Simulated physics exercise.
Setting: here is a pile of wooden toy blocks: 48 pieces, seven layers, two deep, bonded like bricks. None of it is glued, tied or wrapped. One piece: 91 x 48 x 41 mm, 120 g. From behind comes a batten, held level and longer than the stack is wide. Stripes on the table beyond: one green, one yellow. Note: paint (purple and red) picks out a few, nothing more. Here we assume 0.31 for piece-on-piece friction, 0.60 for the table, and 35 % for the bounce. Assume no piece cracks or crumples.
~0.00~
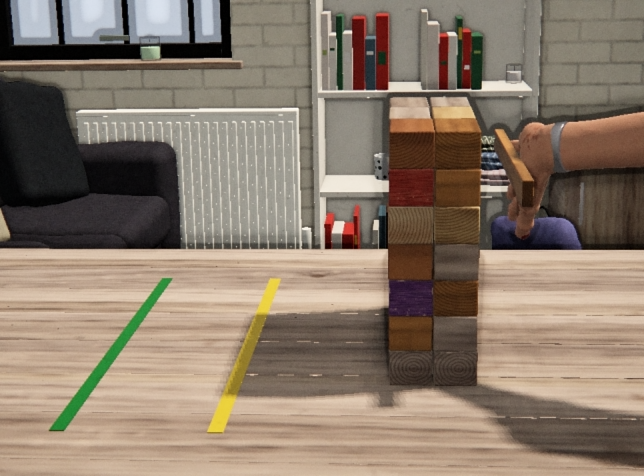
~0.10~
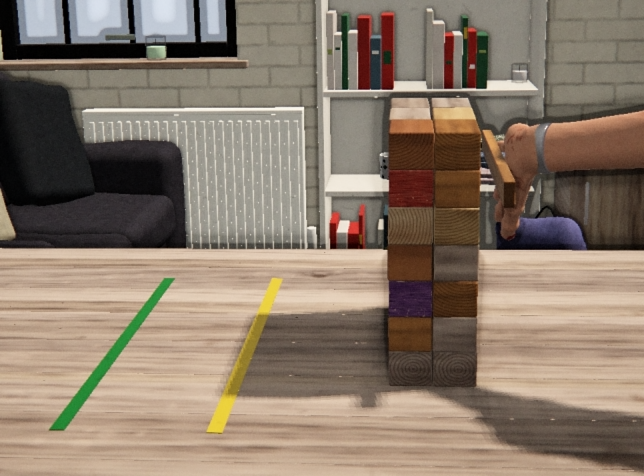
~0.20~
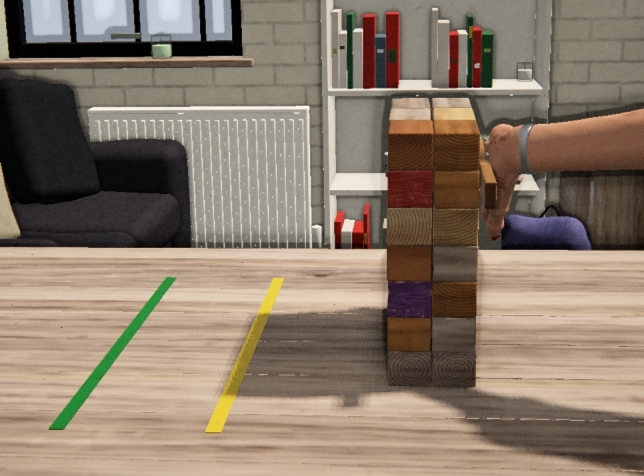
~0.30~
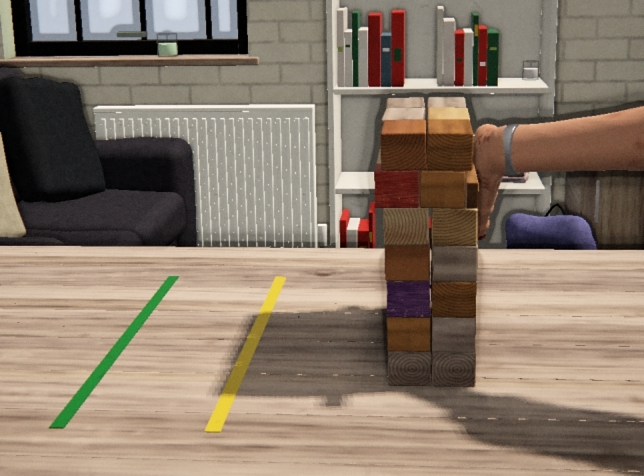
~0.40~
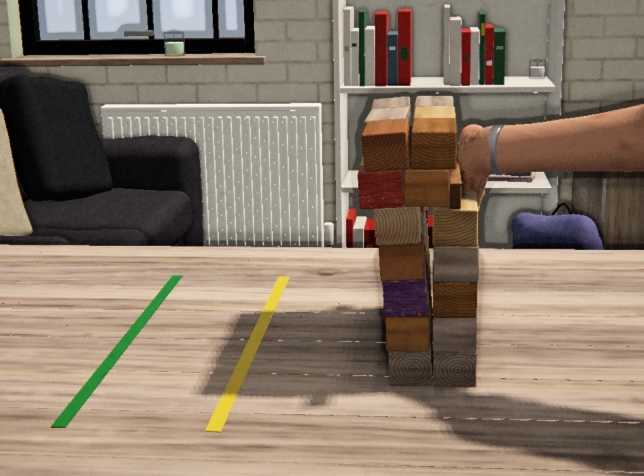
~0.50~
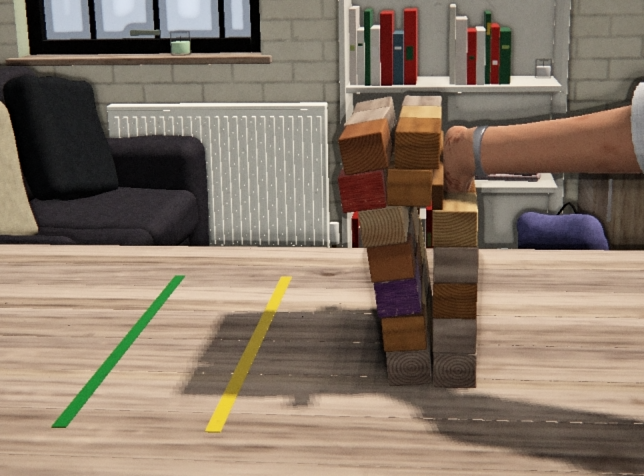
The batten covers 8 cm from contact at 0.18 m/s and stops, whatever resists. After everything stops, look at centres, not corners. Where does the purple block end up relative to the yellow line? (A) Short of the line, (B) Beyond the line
A.
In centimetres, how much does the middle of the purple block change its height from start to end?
Roughly 8 centimetres lower.
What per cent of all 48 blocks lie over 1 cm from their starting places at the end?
Moved: 60 per cent.
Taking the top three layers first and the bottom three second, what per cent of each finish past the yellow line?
50 % and 0 %.
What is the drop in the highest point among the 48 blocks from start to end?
Lower by close to 8 cm.
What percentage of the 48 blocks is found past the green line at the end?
Close to 15 percent.
After 0.66 s, none of the 48 blocks past the yellow line, 31 disturbed; purple block 21° from how it stood; red block 21° from how it stood, 14 mm lower.
After 0.80 s, 5 of the 48 blocks past the yellow line; purple block 49° from how it stood, 26 mm lower; red block 47° from how it stood, 8 cm lower.
After 1.04 s, 14 of the 48 blocks past the yellow line; purple block on its side; red block upside down.
In the end (1.8 s), 14 of the 48 blocks past the yellow line; purple block on its side; red block upside down. From the last view, middles, purple block near (287, 349), red block near (55, 373).
